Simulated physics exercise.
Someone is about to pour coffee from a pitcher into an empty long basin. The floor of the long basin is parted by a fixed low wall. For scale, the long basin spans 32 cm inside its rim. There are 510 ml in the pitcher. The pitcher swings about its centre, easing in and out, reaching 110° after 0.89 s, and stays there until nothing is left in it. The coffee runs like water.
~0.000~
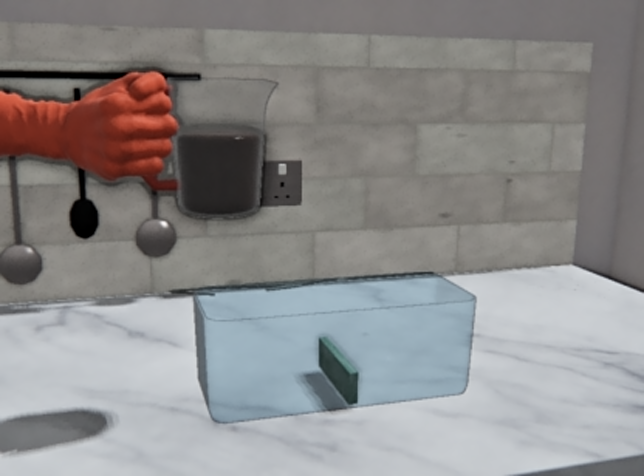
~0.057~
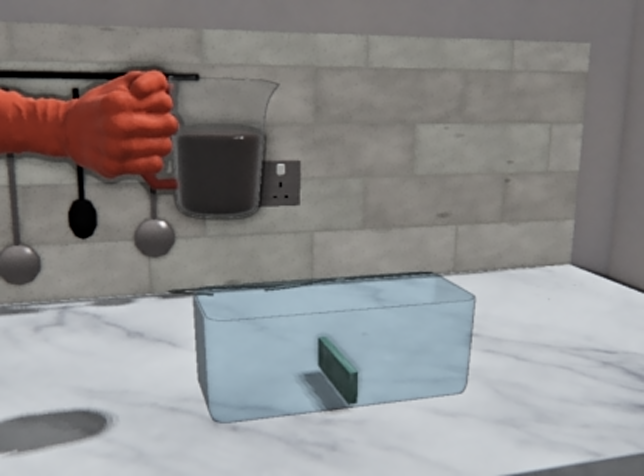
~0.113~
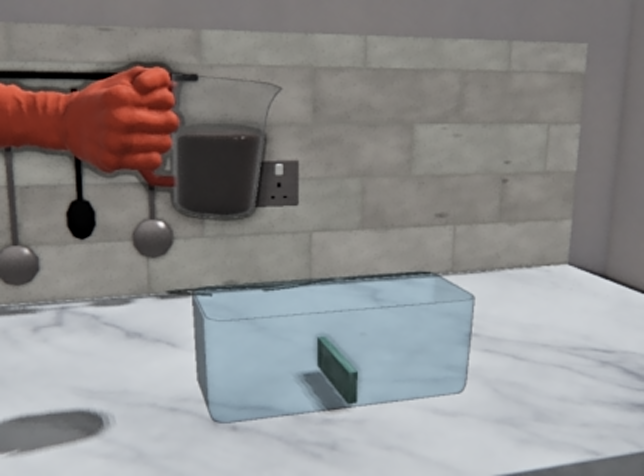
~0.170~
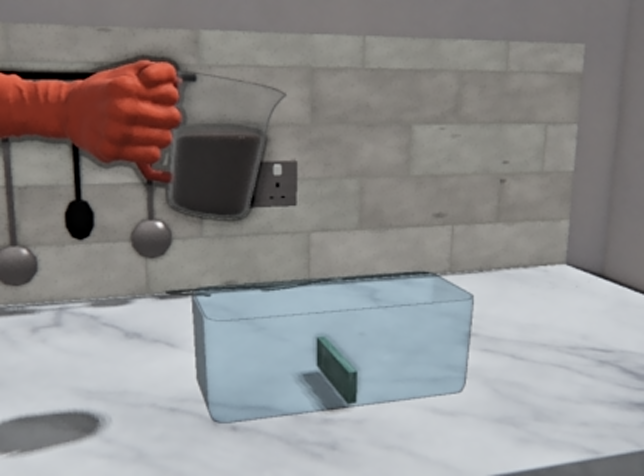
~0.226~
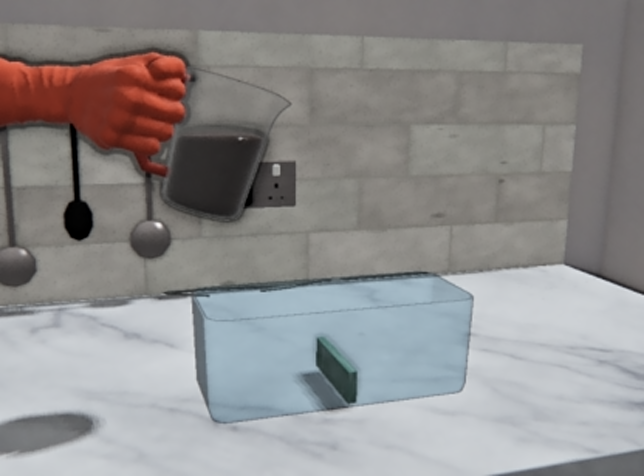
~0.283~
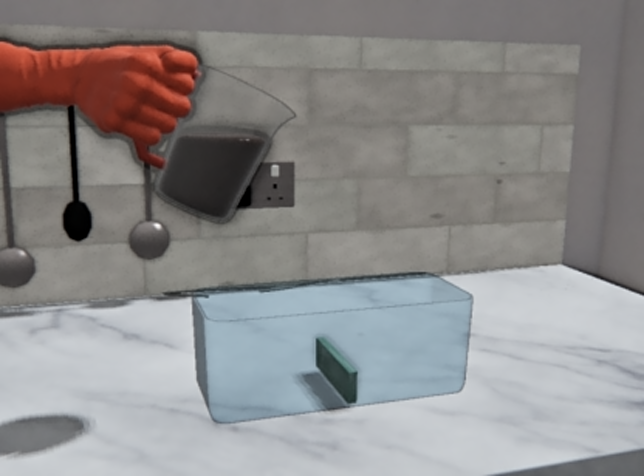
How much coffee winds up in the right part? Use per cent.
Roughly 60 per cent is past the wall.
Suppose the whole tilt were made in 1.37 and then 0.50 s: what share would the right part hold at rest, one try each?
In turn about 70 and 45 per cent.
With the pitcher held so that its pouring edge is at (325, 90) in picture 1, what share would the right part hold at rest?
Then about 85 per cent.
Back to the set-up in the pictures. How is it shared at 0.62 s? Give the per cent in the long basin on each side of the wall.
Some 0 per cent left and 0 right.
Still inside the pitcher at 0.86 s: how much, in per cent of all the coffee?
Near 24 in a hundred.
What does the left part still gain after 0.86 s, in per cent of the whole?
About 24 per cent.
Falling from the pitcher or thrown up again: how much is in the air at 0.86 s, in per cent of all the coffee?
Some 28 per cent.
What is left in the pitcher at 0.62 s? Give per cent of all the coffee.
Some 86 per cent.
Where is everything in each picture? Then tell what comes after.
In the first frame, it leans 0°; its right rim is at (278, 82); the coffee meets the walls at (175, 135) and (258, 134); the long basin's rim runs from (199, 306) to (455, 287); the wall's top is at (337, 355).
In the second frame, it leans 1°; its right rim is at (279, 83); the coffee meets the walls at (175, 134) and (258, 134).
In the third frame, it leans 4°; its right rim is at (281, 87); the coffee meets the walls at (175, 135) and (258, 135).
In the fourth frame, it leans 10°; its right rim is at (286, 93); the coffee meets the walls at (176, 136) and (260, 135).
In the fifth frame, it leans 17°; its right rim is at (291, 103); the coffee meets the walls at (175, 137) and (262, 136).
In the sixth frame, it leans 25°; its right rim is at (296, 115); the coffee meets the walls at (173, 138) and (264, 138).
Then, 0.62 s in, the tilt is 86° and 86 per cent is still to pour, 0 is left of the wall and 0 right of it.
Then, 0.86 s in, the tilt is 110° and 23 per cent is still to pour, 15 is left of the wall and 33 right of it.
Then, 1.11 s in, the tilt is 110° and 1 per cent is still to pour, 35 is left of the wall and 60 right of it.
Then, 1.39 s in, the tilt is 110° and 0 per cent is still to pour, 39 is left of the wall and 60 right of it.
Finally, 39 per cent lies left of the wall, 60 right of it and 1 outside.
